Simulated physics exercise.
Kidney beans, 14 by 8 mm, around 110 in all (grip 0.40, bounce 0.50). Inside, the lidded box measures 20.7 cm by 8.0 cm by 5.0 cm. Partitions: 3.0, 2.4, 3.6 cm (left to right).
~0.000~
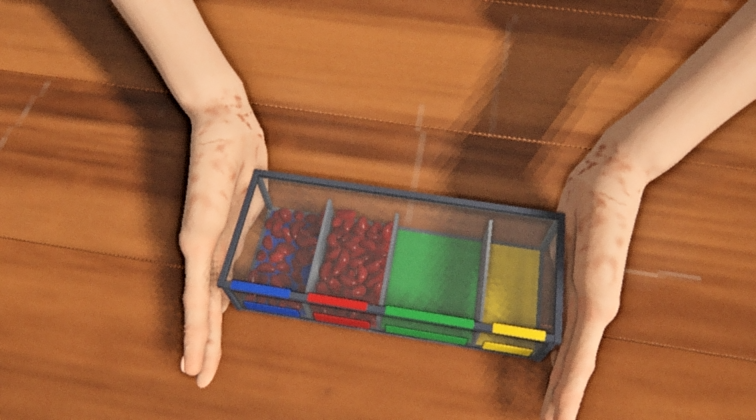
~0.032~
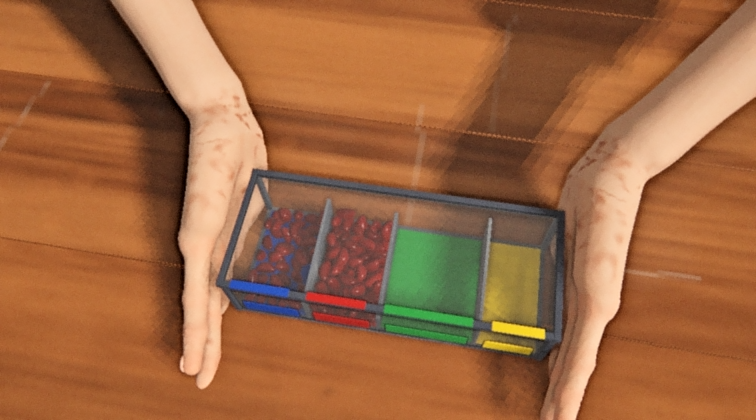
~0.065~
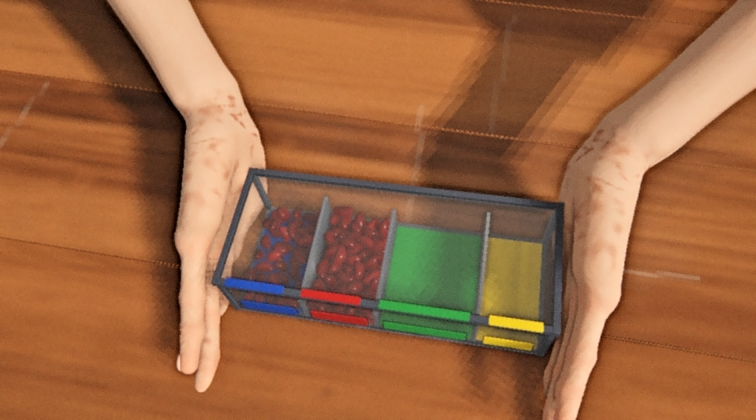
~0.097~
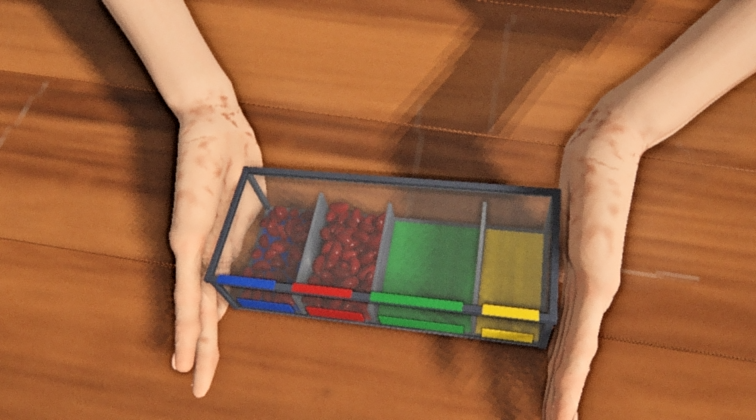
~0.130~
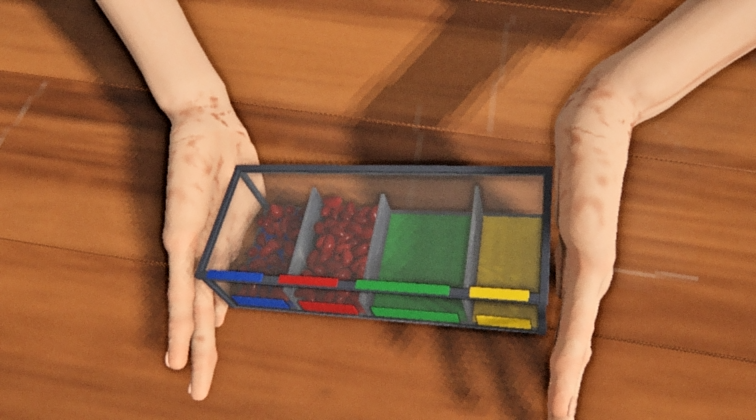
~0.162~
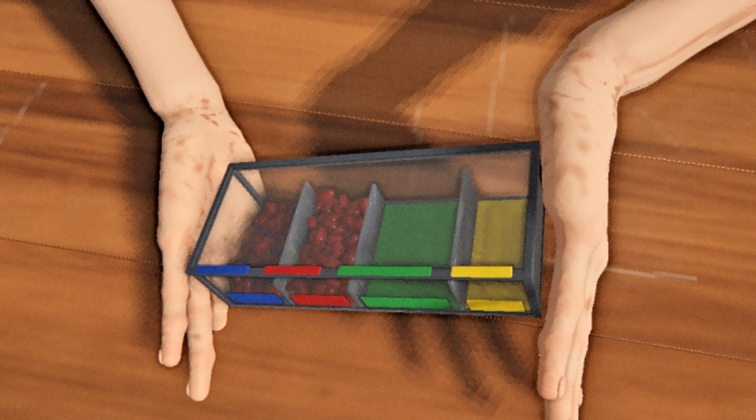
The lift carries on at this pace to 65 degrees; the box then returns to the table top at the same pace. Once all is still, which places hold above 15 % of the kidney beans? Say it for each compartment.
Red: Yes, blue: Yes, green: No, yellow: No.
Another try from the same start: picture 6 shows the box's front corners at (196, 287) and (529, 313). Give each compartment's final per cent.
Red 55; blue 45; green 0; yellow 0.
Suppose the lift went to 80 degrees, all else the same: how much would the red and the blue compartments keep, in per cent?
Red 40, blue 60.
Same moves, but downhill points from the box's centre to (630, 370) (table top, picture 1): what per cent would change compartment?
Some 50 per cent.
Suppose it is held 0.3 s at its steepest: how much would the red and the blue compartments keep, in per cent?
Then: Red 55, blue 45.
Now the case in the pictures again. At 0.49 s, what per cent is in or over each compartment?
Red 60, blue 40, green 0, yellow 0.
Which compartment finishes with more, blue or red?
The red compartment.
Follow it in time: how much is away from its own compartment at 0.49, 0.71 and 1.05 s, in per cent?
In turn: 0, 5, 5.
After 0.49 s, tilt 64 degrees; red 60 %, blue 40 %.
After 0.71 s, tilt 25 degrees; red 55 %, blue 45 %.
Then, at 1.05 s, tilt 0 degrees; red 55 %, blue 45 %.
By 1.4 s all is still; red 55 %, blue 45 %, green 0 %, yellow 0 %.
